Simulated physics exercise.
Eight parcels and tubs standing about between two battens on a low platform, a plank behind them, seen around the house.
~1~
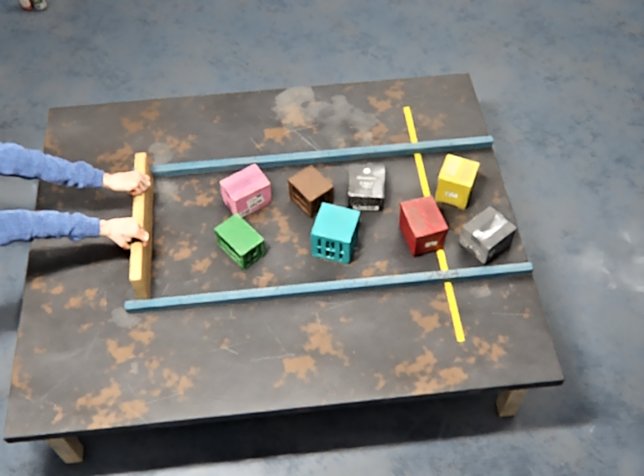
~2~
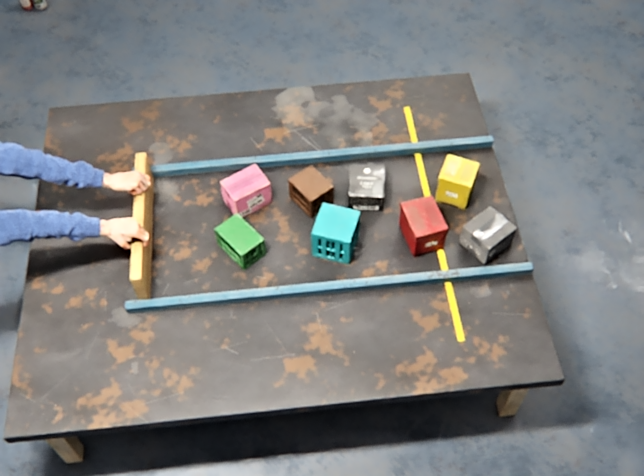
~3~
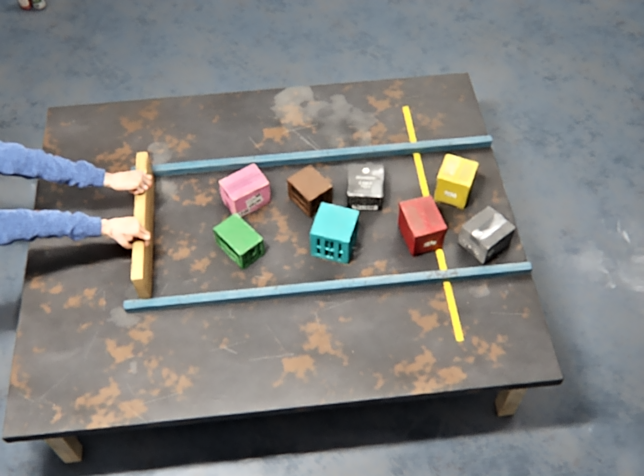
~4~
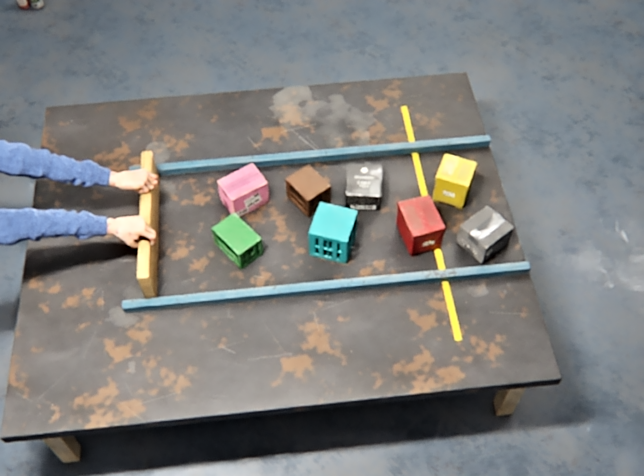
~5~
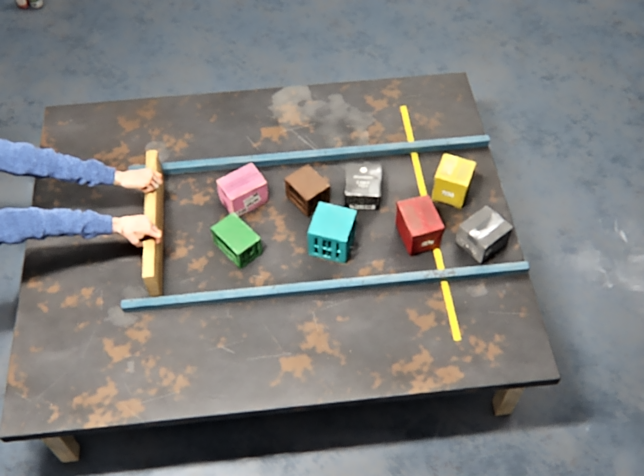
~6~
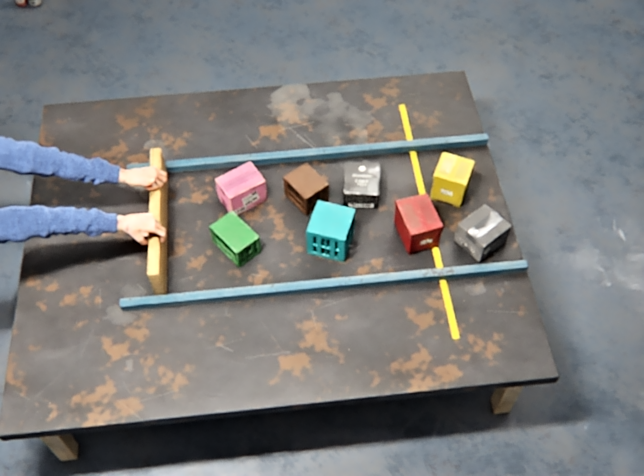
At the start, eight colourful blocks stand between two blue strips on a low, dark platform, with two hands gripping a wooden plank at the left end. The hands then slide the plank slightly to the right between the strips, without touching the blocks, which stay in place.
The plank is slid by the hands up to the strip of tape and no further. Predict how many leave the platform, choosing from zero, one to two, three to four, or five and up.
Honestly, the ones lost over the side add up to three, maybe four.
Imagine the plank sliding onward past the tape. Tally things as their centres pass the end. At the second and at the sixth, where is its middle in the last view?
Around (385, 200); afterwards around (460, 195).
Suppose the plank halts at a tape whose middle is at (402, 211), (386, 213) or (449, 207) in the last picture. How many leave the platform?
Going through them in order, you'd see 2, 1 and 4.
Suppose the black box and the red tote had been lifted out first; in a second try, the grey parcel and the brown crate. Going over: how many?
Taking the two tries in turn, it comes to 2 and 1.
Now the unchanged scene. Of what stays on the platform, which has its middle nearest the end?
Foremost: The red tote.
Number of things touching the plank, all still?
It's 2.
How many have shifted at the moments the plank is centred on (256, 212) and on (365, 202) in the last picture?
Counts: 3 / 8.
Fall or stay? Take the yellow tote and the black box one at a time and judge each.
The yellow tote: Drops. The black box: Drops.
A little later, none off yet; grey parcel at rest near (482, 233); yellow tote at rest near (452, 180); red tote at rest near (417, 224).
Next, none off yet; grey parcel shifted about its own width near (510, 233); yellow tote shifted about its own width near (494, 173); red tote shifted about its own width near (465, 221).
When it is over, the number that fall off is three or four; down, black box, yellow tote and grey parcel.
